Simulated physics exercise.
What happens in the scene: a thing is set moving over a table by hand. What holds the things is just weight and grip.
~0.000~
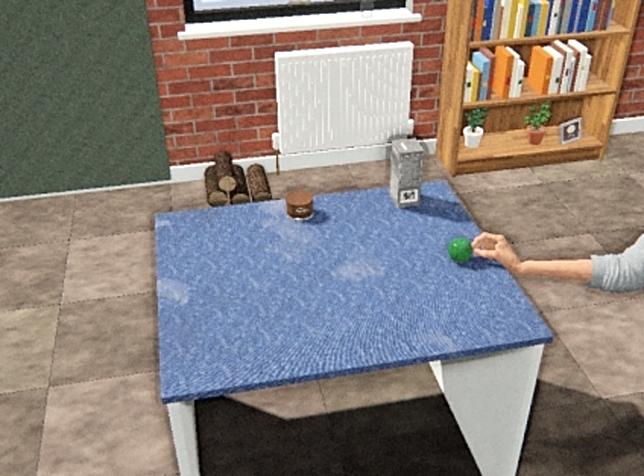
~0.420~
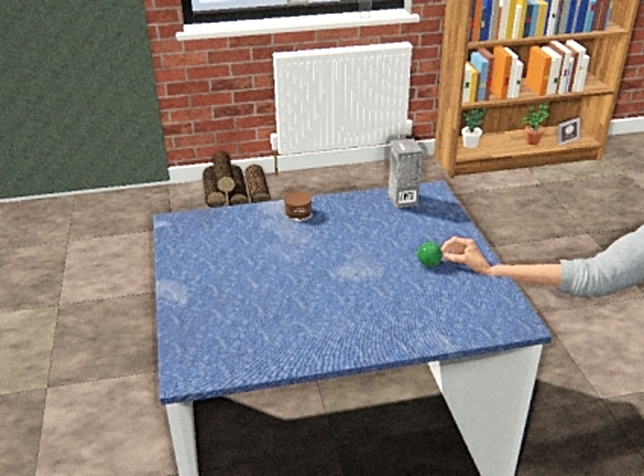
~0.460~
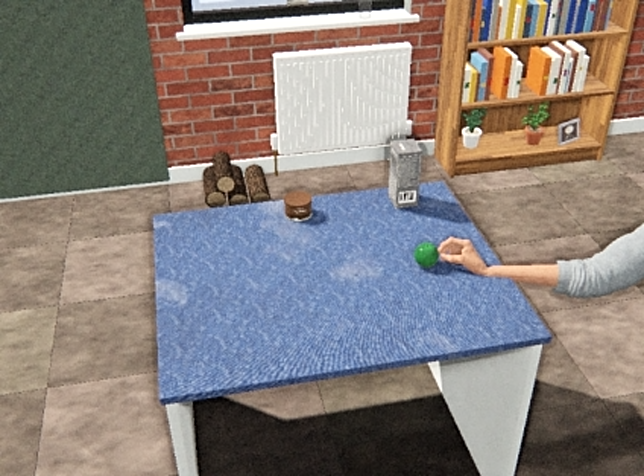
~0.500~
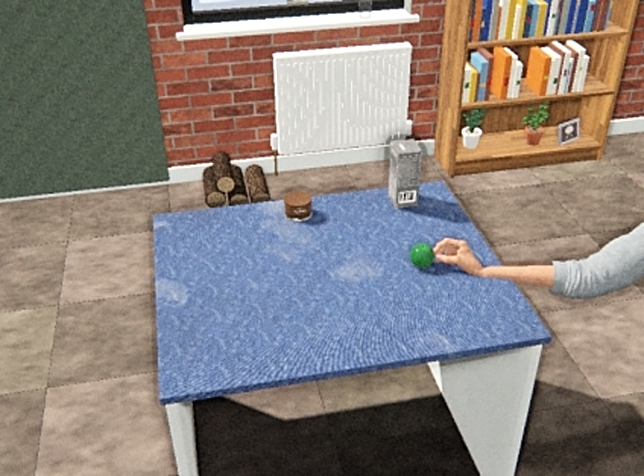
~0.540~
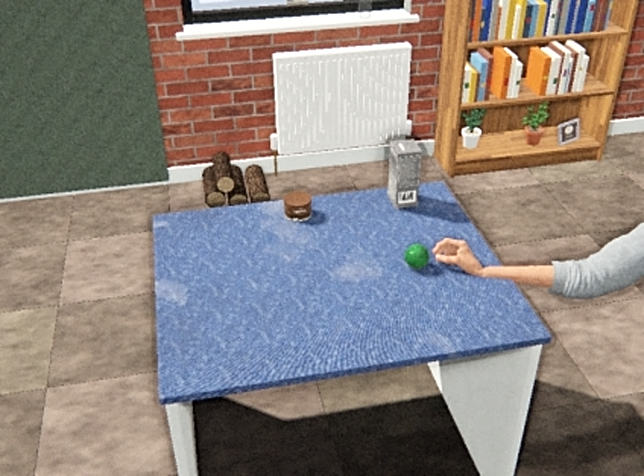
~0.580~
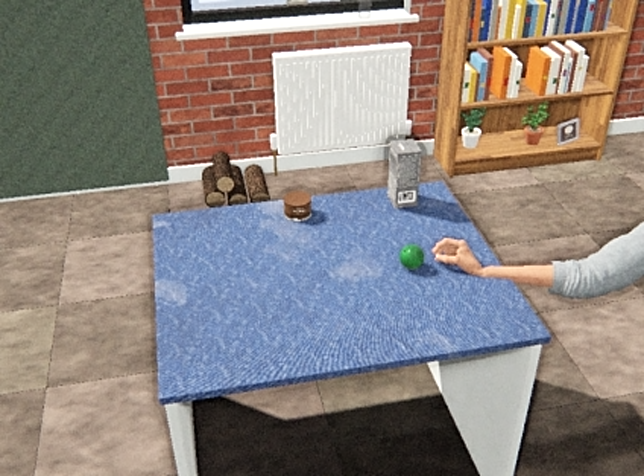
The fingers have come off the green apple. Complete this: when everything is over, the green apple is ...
Still on the table.
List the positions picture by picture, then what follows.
The first frame shows under the hand; green apple (460, 250).
The second frame shows under the hand; green apple (430, 254).
The third frame shows under the hand; green apple (427, 255).
The fourth frame shows green apple (422, 256).
The fifth frame shows green apple (417, 256).
The sixth frame shows green apple (412, 257) rolled a little.
After 0.78 s, green apple rolled about its own width near (390, 260).
After 1.08 s, green apple rolled well along near (364, 264).
After 1.48 s, green apple rolled well along near (340, 267).
At rest (2.3 s), moved from the start, green apple. Seen from the same camera at the end, green apple near (331, 268).
